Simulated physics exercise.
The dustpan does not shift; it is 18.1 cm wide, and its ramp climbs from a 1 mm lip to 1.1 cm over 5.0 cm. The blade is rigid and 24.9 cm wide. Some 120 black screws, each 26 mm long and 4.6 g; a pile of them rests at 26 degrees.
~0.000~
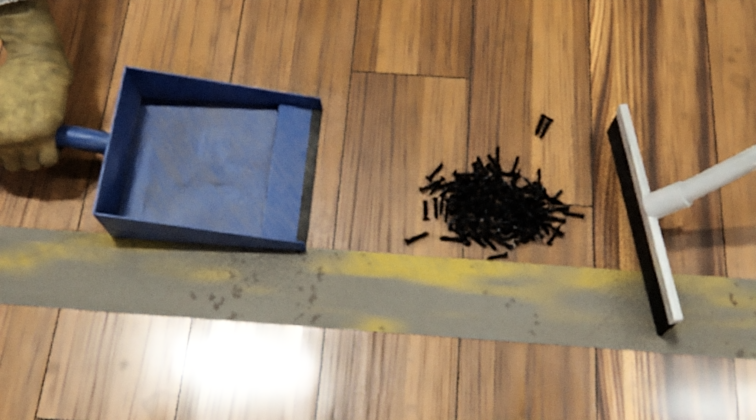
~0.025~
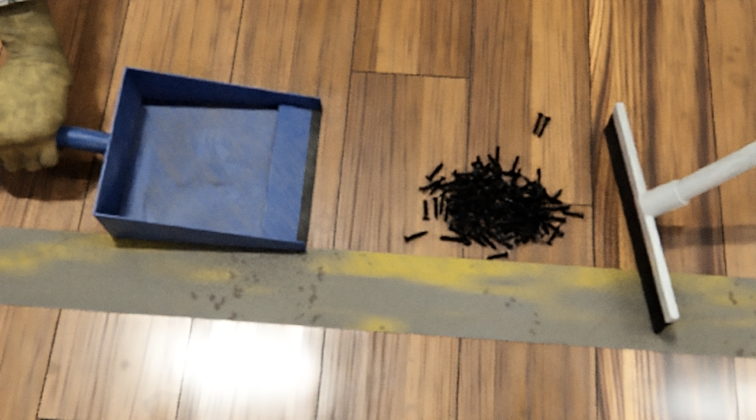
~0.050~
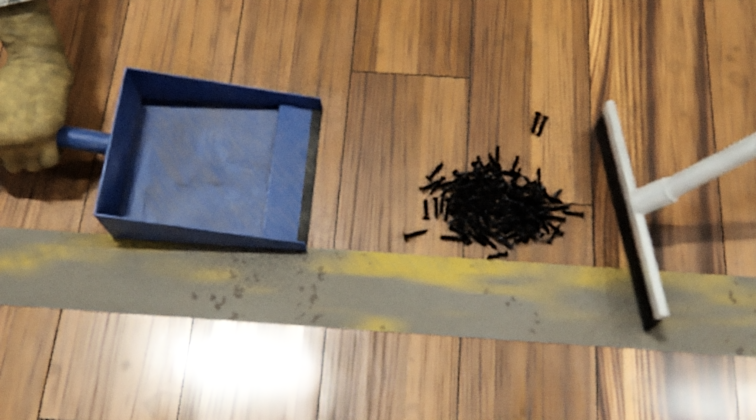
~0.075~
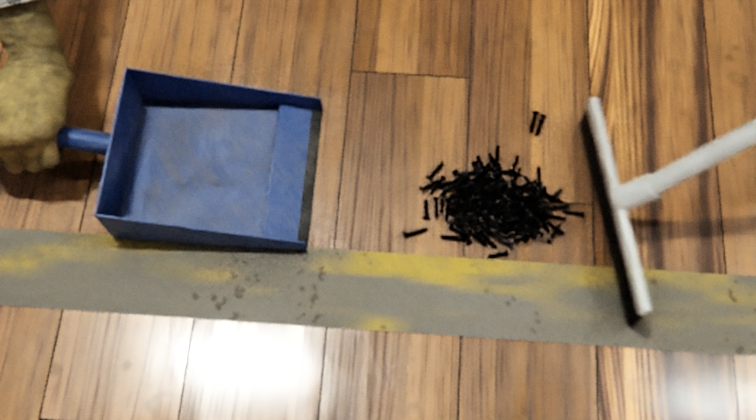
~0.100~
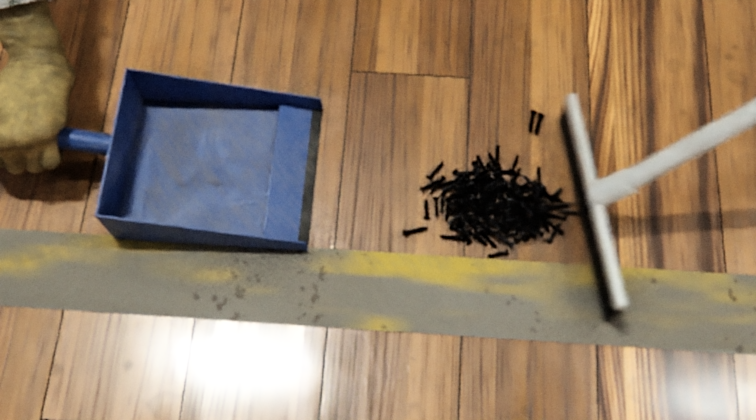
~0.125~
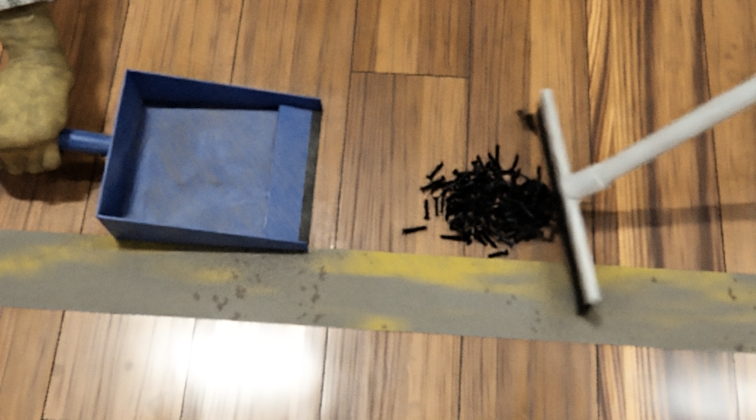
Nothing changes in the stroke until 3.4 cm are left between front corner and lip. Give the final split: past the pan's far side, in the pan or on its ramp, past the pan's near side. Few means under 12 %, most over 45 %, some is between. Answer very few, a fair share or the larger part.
Far side very few, pan the larger part, near side a fair share.
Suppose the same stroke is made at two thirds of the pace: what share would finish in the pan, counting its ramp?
It would be near 25 per cent.
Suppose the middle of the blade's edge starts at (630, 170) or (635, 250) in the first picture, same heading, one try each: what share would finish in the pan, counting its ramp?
Some 50 and 55 per cent.
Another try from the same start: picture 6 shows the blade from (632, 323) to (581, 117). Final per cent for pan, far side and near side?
Pan 15, far 5, near 35.
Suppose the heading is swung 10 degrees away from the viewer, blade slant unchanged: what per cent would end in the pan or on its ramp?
It would be near 50 per cent.
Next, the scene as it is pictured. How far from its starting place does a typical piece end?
About 26 cm.
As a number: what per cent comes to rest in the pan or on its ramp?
Some 55 per cent.
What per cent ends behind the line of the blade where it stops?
Roughly 0 per cent.
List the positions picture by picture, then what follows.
In the first picture, blade from (674, 319) to (621, 112), moved 0.0 cm, 0 of the pieces shifted so far; middle of the pieces at (495, 198); pan at (204, 170).
In the second picture, blade from (671, 317) to (618, 111), moved 0.4 cm, 0 of the pieces shifted so far; middle of the pieces at (495, 198).
In the third picture, blade from (660, 314) to (608, 109), moved 1.4 cm, 3 of the pieces shifted so far; middle of the pieces at (495, 198).
In the fourth picture, blade from (643, 310) to (592, 106), moved 3.2 cm, 3 of the pieces shifted so far; middle of the pieces at (495, 197).
In the fifth picture, blade from (619, 305) to (570, 101), moved 5.7 cm, 3 of the pieces shifted so far; middle of the pieces at (495, 197).
In the sixth picture, blade from (592, 299) to (545, 97), moved 8.5 cm, 16 of the pieces shifted so far; middle of the pieces at (495, 197); pan at (205, 171). The blade's pace is about 1.13 m/s, heading 8 degrees away from the viewer's side.
After 0.24 s, middle of the blade 15 cm from the lip; 0 % over the lip, far side 0 %, near side 5 %.
Then, at 0.31 s, middle of the blade 8 cm from the lip; 0 % over the lip, far side 0 %, near side 10 %.
Then, at 0.52 s, middle of the blade 6 cm from the lip; 55 % over the lip, far side 0 %, near side 20 %.
At rest (1.4 s), far side 0 %, pan 55 %, near side 20 %, in front of the lip or behind the blade 30 %.
